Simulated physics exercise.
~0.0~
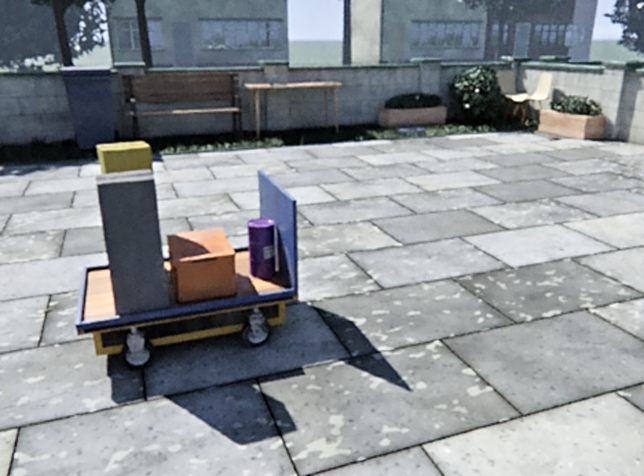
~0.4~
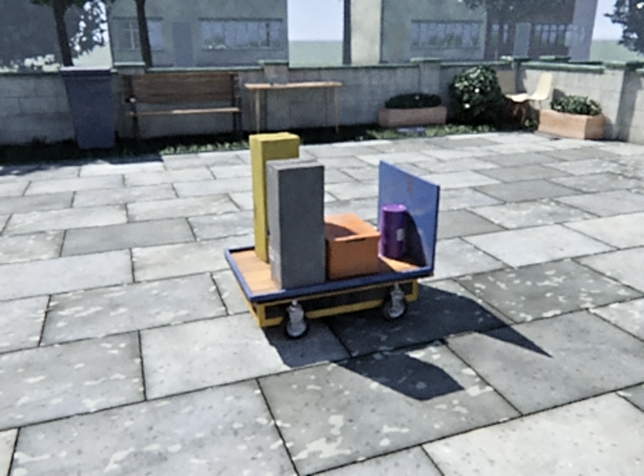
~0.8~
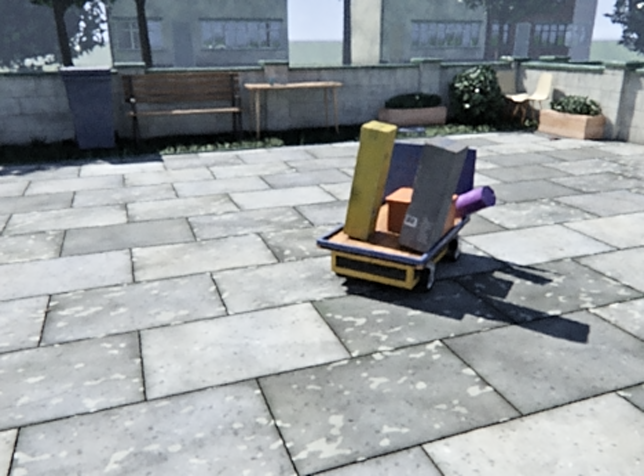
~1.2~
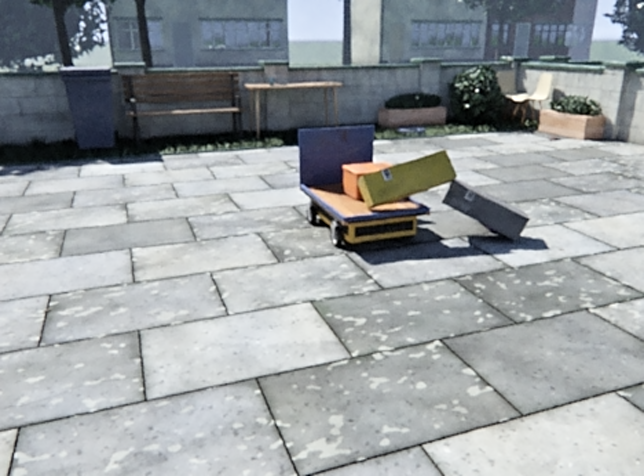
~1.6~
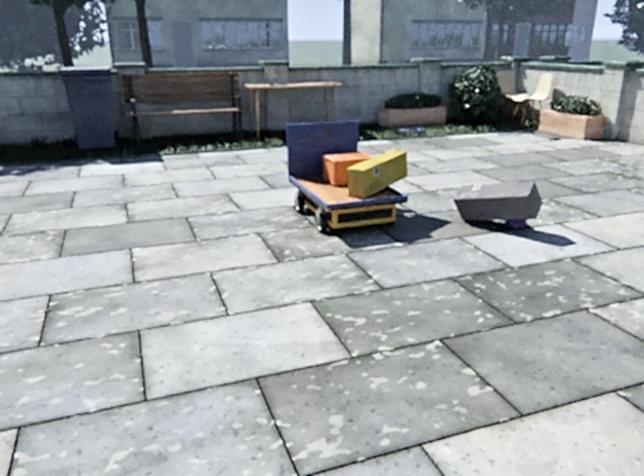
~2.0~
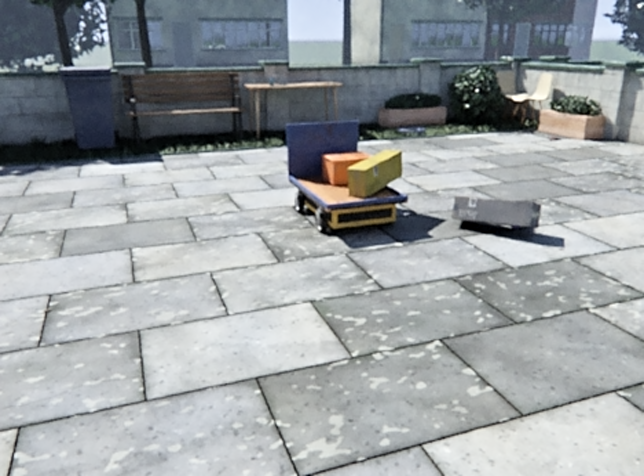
A loaded blue and yellow cart rolled right across a stone patio and swung sharply to its left, spilling the purple canister and grey box onto the paving, then stopped with the yellow box tipped over beside the orange tote on its deck.
